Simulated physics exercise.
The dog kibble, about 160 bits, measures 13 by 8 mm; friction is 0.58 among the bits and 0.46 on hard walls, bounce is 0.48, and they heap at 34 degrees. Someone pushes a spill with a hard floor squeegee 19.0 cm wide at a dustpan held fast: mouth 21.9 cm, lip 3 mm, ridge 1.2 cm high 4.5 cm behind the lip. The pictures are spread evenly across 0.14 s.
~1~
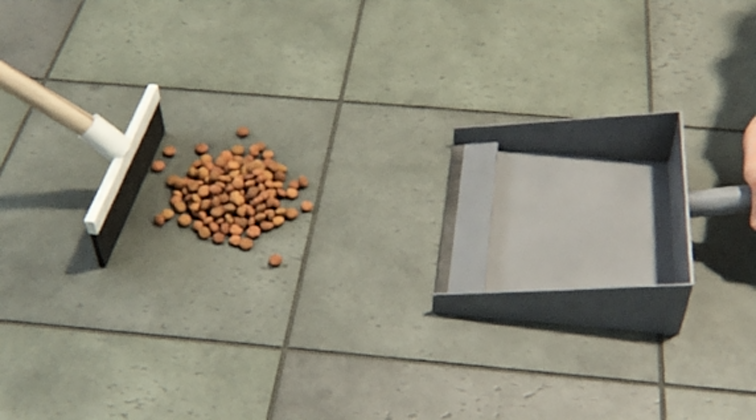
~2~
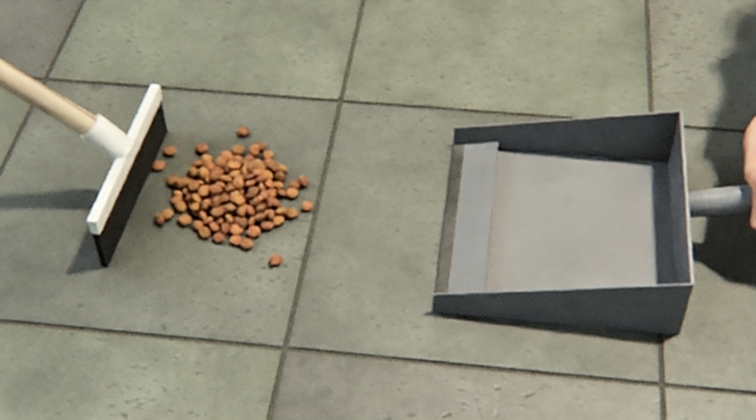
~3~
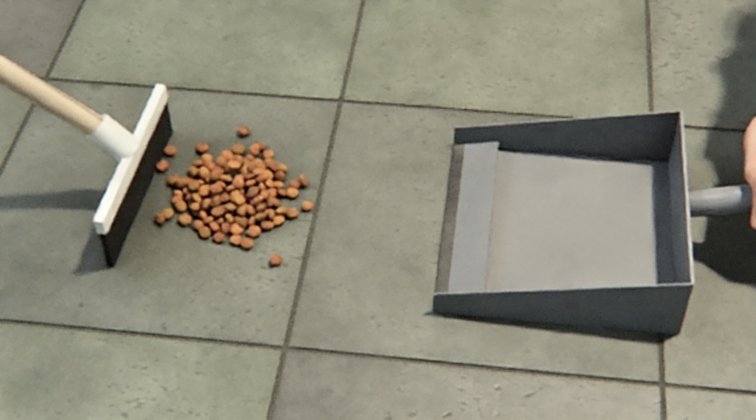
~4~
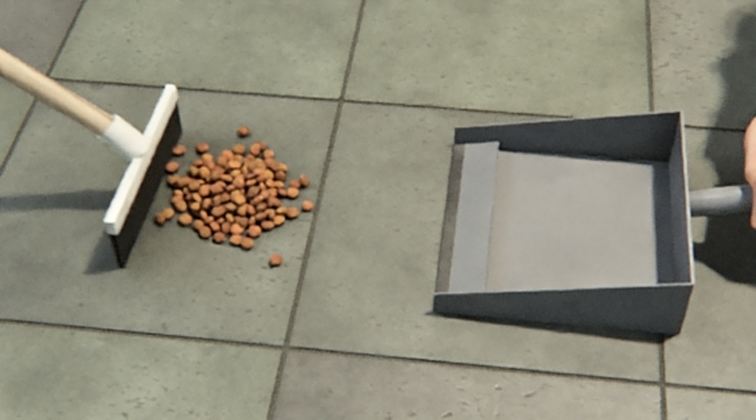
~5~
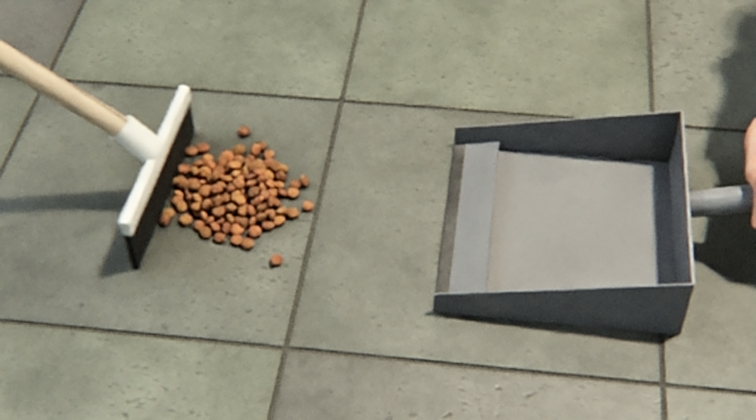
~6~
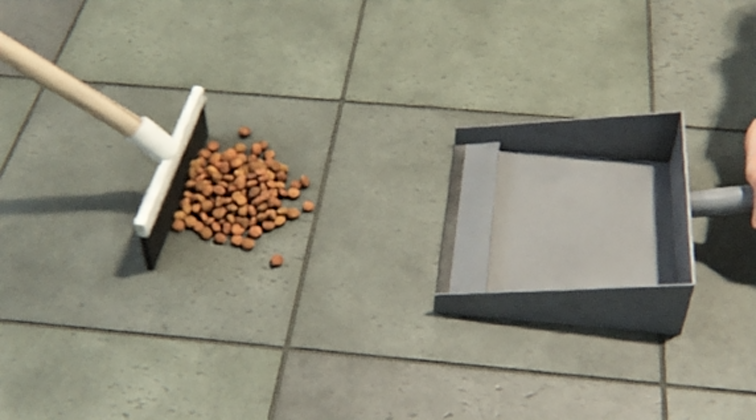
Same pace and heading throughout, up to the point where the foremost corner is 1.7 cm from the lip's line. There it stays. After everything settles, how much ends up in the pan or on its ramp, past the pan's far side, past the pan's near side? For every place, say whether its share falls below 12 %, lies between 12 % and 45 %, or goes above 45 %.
In the pan or on its ramp: Above 45 %, past the pan's far side: Below 12 %, past the pan's near side: Below 12 %.
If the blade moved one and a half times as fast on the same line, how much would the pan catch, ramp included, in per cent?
I'd put it at roughly 55 per cent.
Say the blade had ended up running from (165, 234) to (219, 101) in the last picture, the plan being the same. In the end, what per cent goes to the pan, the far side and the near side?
Split: Pan = 60, far = 5, near = 5.
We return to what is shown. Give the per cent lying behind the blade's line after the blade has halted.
Close to 10 percent.
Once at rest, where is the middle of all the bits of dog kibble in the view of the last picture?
Roughly pixel (452, 207).
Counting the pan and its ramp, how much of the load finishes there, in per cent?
Share at rest: Approx. 55 per cent.
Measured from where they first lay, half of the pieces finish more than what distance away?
Somewhere around 22 centimetres.
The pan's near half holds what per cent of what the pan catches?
Roughly 40 percent.
Then, 0.23 s after the last picture, middle of the blade 14 cm from the lip; 0 % over the lip, far side 5 %, near side 0 %.
Then, 0.38 s after the last picture, middle of the blade 6 cm from the lip; 0 % over the lip, far side 5 %, near side 0 %.
Then, 0.66 s after the last picture, middle of the blade 2 cm from the lip; 55 % over the lip, far side 5 %, near side 0 %.
In the end, pan 55 %, far side 5 %, near side 0 %, in front of the lip or behind the blade 40 %.
